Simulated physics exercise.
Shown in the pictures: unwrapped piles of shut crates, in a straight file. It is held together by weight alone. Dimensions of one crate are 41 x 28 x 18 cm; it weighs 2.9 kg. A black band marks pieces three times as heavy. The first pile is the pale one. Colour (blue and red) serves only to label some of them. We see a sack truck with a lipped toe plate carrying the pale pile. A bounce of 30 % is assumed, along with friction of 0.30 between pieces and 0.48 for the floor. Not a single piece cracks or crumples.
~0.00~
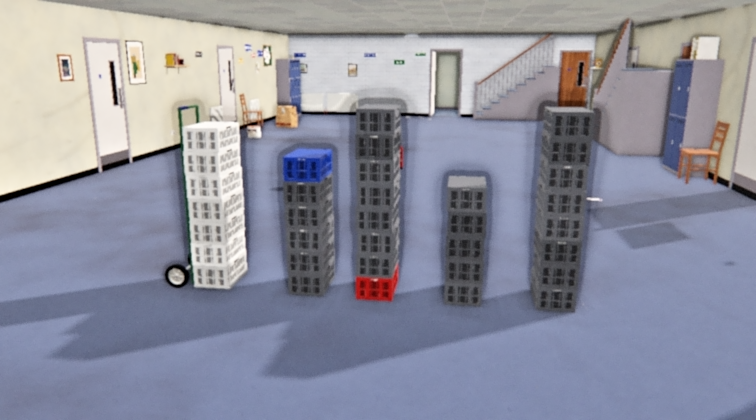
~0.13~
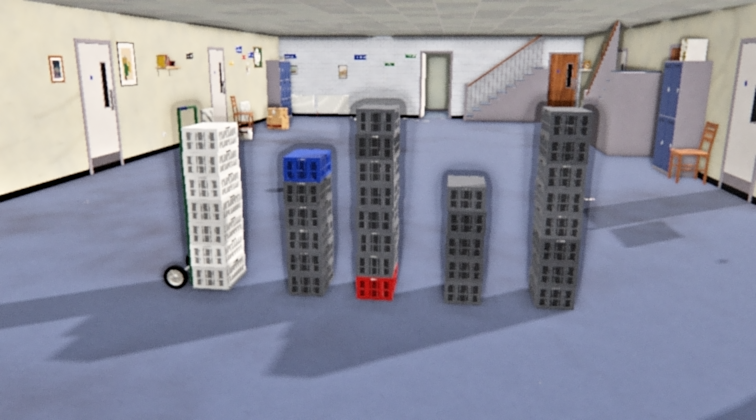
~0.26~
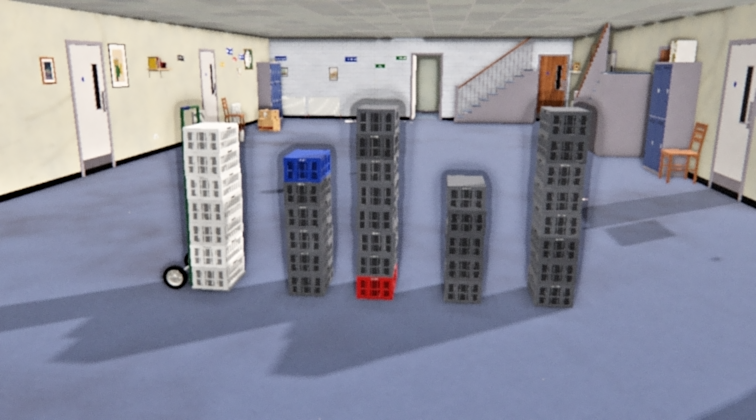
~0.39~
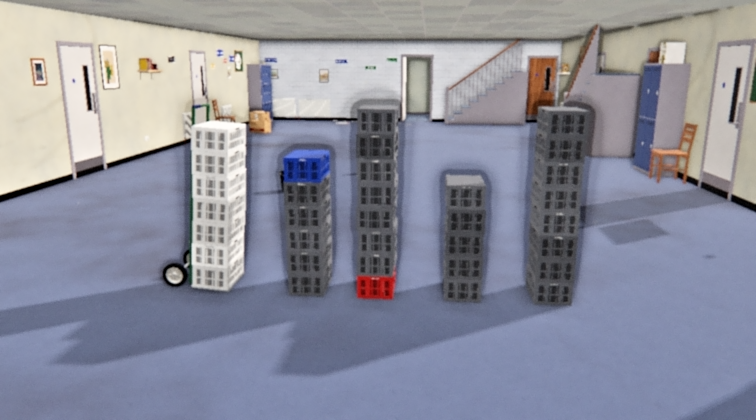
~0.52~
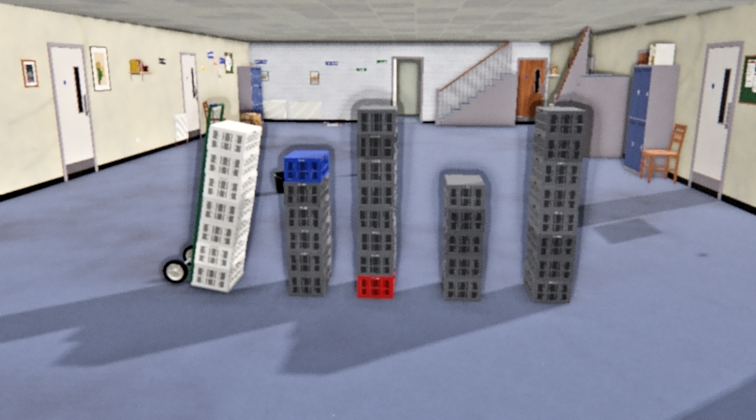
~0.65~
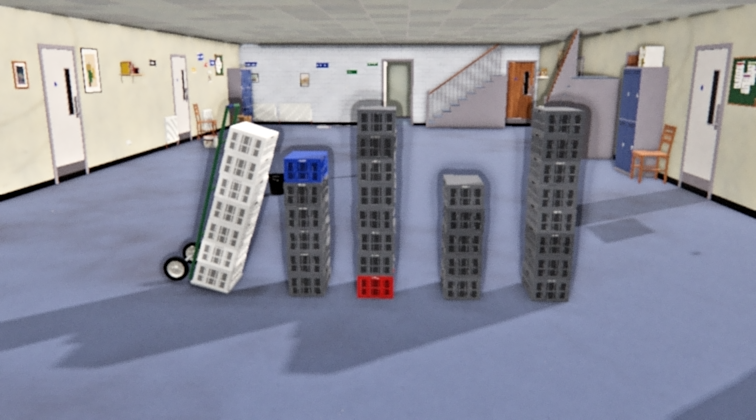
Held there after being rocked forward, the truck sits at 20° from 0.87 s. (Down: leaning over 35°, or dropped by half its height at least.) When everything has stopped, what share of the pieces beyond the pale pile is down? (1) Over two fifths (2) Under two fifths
The answer is 1.
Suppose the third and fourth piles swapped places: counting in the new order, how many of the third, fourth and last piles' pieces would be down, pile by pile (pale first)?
Down per pile: Third 5, fourth 8, last 8.
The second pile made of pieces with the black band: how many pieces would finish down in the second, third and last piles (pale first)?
In that case the second pile has 0 down, the third 0, the last 0.
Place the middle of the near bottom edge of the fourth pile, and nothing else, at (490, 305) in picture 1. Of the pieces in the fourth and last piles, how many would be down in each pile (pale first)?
Fourth 4, last 8.
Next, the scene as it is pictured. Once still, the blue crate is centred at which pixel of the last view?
In the final image its middle is around (462, 234).
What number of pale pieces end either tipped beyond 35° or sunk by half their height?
Tally of pale pieces: 6.
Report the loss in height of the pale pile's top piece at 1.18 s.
20 cm lower.
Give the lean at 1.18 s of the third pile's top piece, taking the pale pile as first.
It leans around 0°.
By 1.18 s, 7 of the pale pile down; none of the 27 other crates down, 7 disturbed; blue crate tilted 7°.
By 1.90 s, 6 of the pale pile down; 6 of the 27 other crates down; red crate tilted 24°; blue crate tilted 14°, 13 cm lower.
By 2.64 s, 6 of the pale pile down; 16 of the 27 other crates down; blue crate tilted 56°, 45 cm lower; red crate tilted 36°.
By 3.26 s, 6 of the pale pile down; 24 of the 27 other crates down; blue crate tilted 56°, 52 cm lower; red crate tilted 35°.
When it is over (4.5 s), 6 of the pale pile down; 23 of the 27 other crates down; blue crate tilted 56°, 52 cm lower; red crate tilted 35°. That is 85 per cent. In pixels of the last frame, middles, blue crate near (462, 234), red crate near (387, 271).
